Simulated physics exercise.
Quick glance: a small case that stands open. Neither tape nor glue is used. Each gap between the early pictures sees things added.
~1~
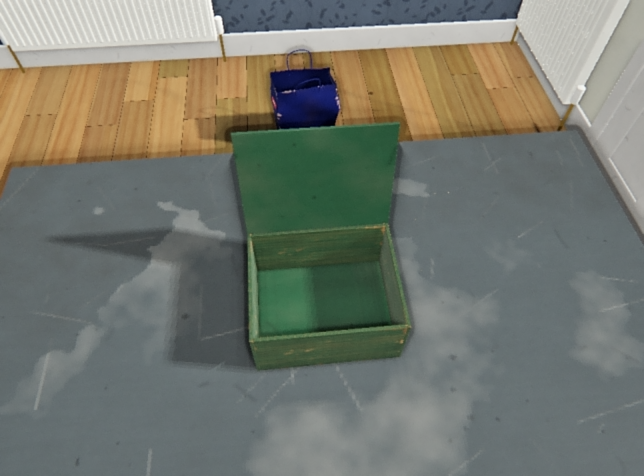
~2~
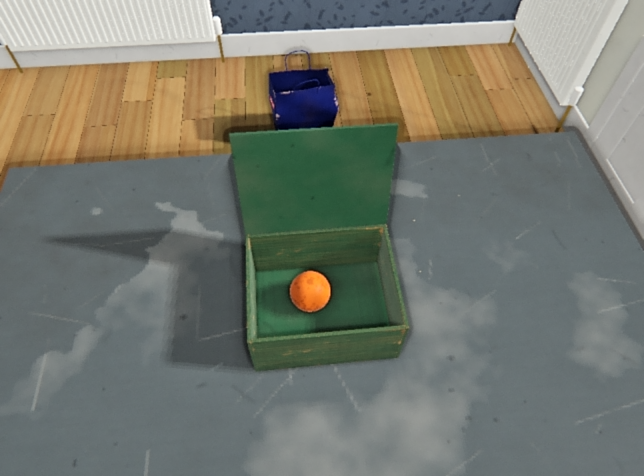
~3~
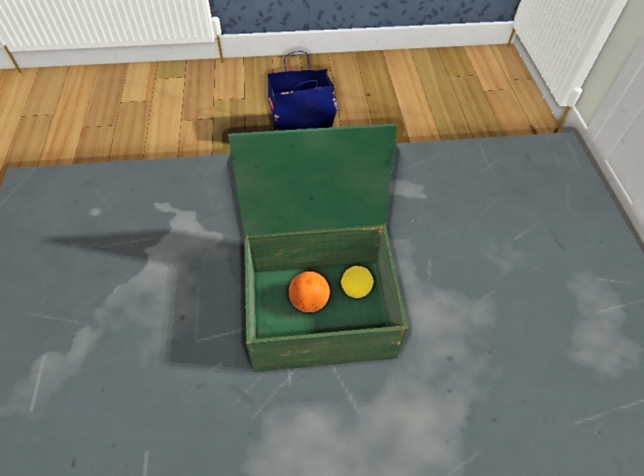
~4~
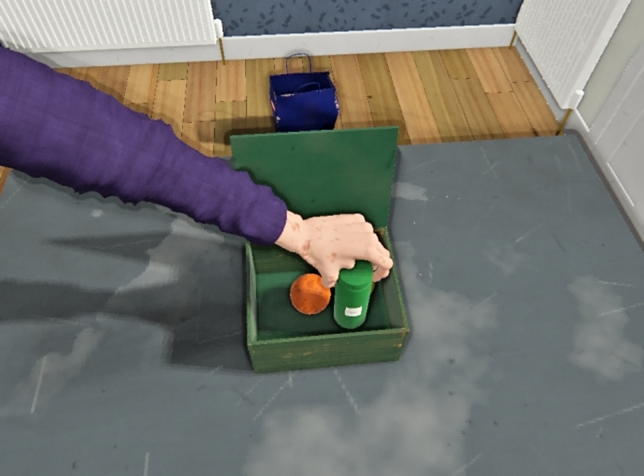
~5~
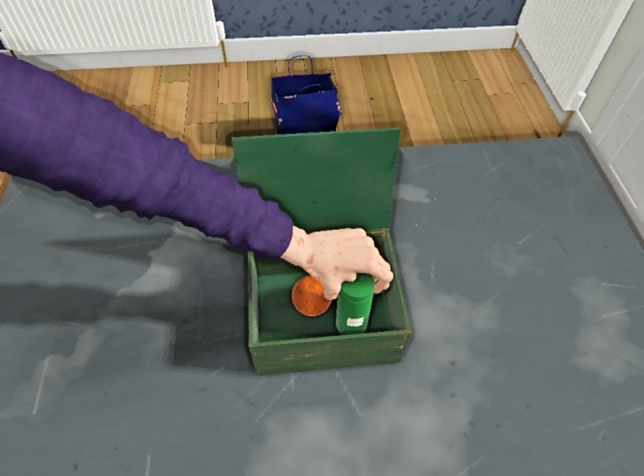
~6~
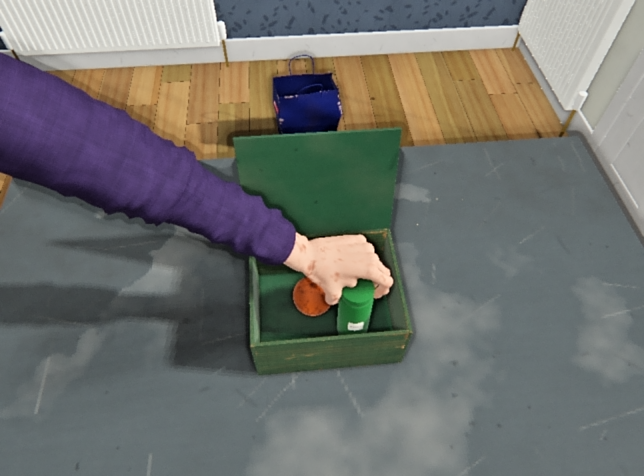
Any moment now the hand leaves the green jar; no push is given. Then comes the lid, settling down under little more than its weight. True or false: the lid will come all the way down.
False.
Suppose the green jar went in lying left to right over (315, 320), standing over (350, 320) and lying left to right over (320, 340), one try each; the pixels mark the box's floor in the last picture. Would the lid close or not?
First try: No gap; second try: A gap remains; third try: No gap.
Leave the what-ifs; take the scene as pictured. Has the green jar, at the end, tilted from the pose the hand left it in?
The green jar keeps its pose.
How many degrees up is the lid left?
Roughly 16 degrees above the rim.
Then, 1.40 s after the last picture, lid 72° above the rim.
Then, 1.80 s after the last picture, lid 42° above the rim.
At rest, lid 17° above the rim; all 3 in place. Seen from the same camera at the end, green jar near (355, 309).
